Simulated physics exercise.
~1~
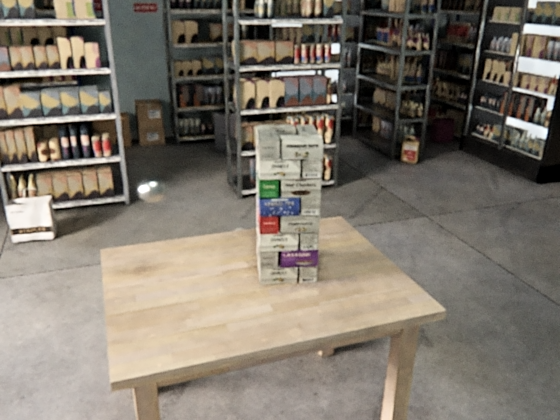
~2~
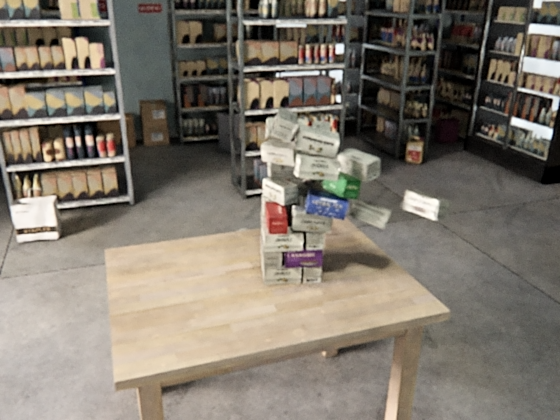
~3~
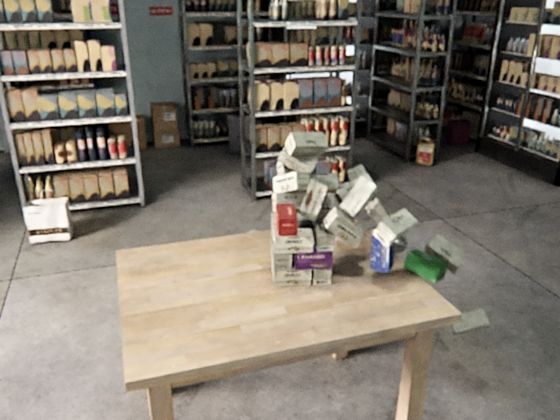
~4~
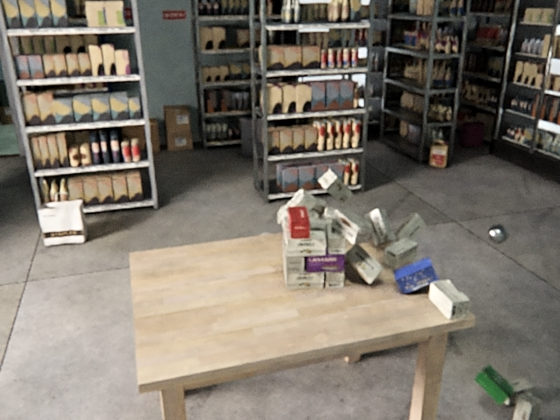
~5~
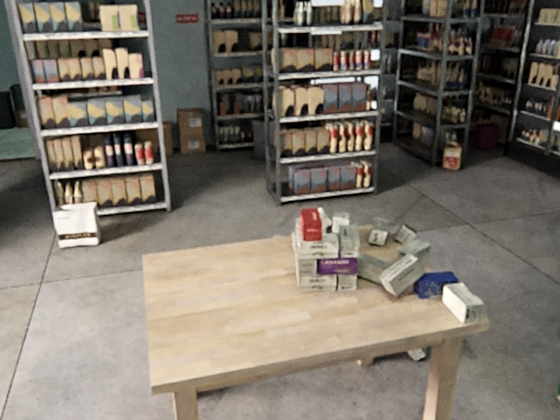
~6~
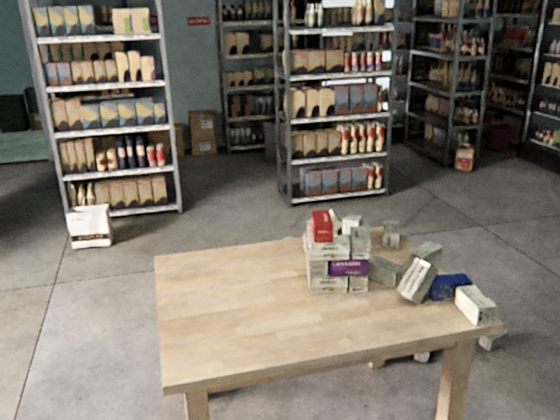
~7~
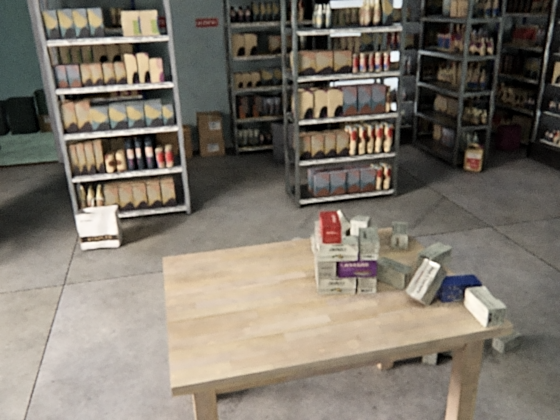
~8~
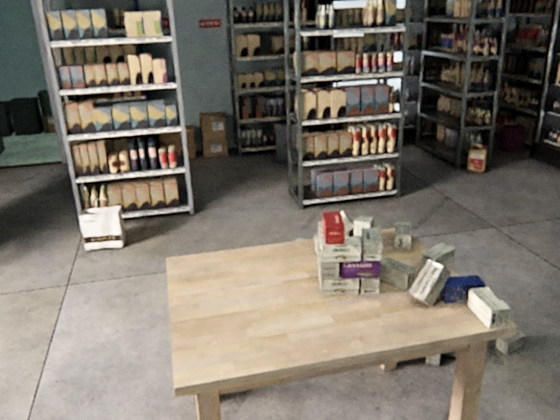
The video shows a tower of small boxes on a wooden table in a storeroom being struck by a metal ball; its upper part topples right, some boxes dropping to the floor, and it ends with a low stack, the red box still on top, beside scattered boxes.
